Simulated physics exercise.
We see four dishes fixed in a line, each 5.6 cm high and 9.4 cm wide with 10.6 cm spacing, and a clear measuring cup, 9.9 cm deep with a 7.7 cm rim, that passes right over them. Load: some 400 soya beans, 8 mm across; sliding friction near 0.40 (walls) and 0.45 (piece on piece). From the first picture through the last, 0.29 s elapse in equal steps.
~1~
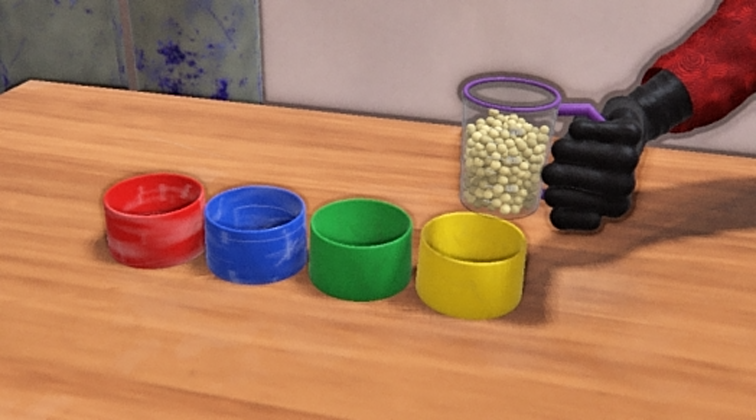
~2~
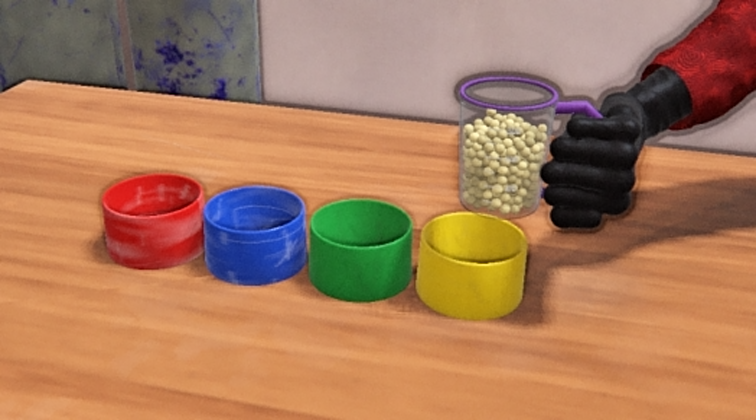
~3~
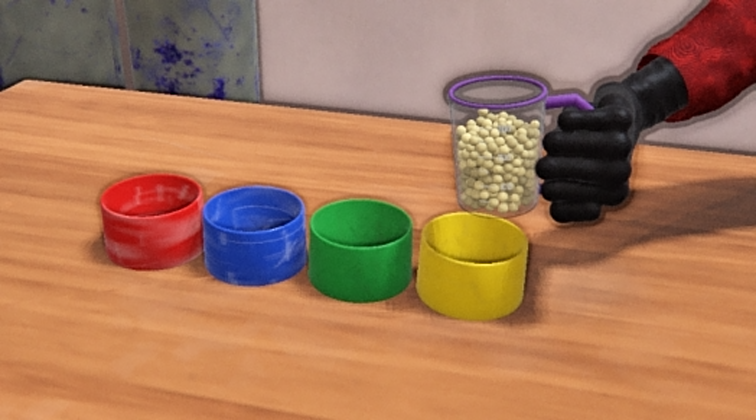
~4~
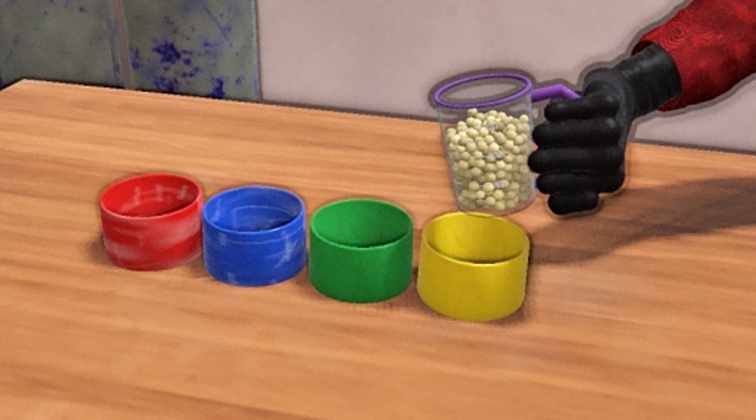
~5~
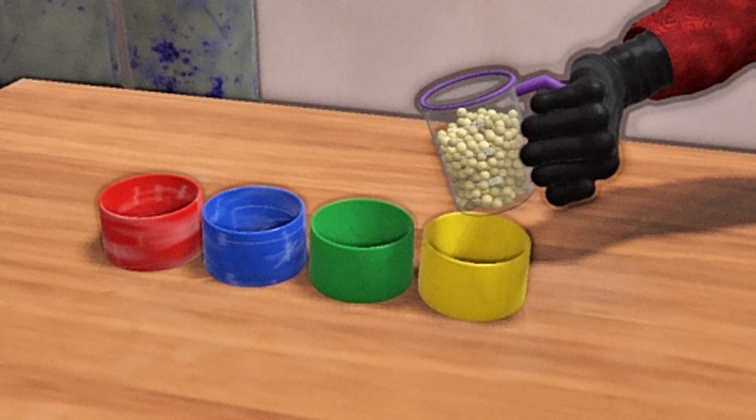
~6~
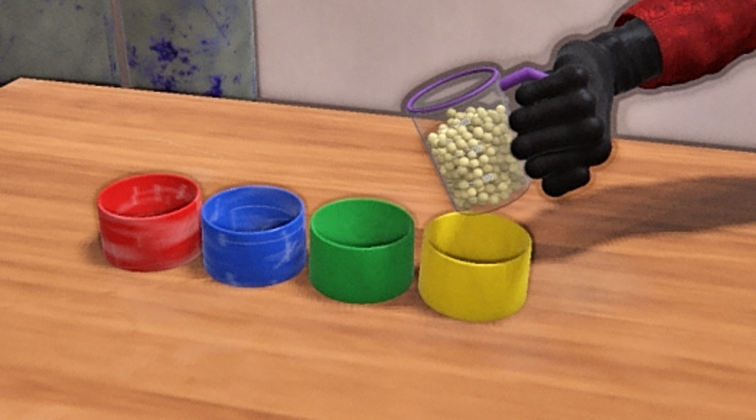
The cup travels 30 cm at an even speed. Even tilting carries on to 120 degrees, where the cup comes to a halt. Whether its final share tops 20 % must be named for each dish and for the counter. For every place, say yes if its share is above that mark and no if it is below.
Red: No, blue: Yes, green: No, yellow: No, counter: No.
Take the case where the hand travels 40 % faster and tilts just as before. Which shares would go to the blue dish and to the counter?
Blue: 30; counter: 20.
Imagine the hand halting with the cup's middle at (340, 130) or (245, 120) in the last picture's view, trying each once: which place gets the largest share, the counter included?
Most goes to: Blue; blue.
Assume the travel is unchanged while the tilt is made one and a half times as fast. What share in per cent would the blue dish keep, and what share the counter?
In that case I'd put blue at 50 and the counter at 20.
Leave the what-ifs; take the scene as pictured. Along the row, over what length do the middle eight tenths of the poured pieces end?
The stretch is around 6 cm long.
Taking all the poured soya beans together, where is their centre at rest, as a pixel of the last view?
In the last view, approximately (247, 235).
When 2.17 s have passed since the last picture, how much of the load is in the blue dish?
Near 100 per cent so far.
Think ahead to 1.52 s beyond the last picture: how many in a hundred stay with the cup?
Reading: Approx. 0 %.
Then, 0.91 s after the last picture, tilt 119 degrees; cup holds 60 %, blue 40 %.
Then, 1.52 s after the last picture, tilt 120 degrees; cup holds 0 %, blue 100 %.
Then, 2.17 s after the last picture, tilt 120 degrees; cup holds 0 %, blue 100 %.
In the end, red 0 %, blue 100 %, green 0 %, yellow 0 %, counter 5 %.
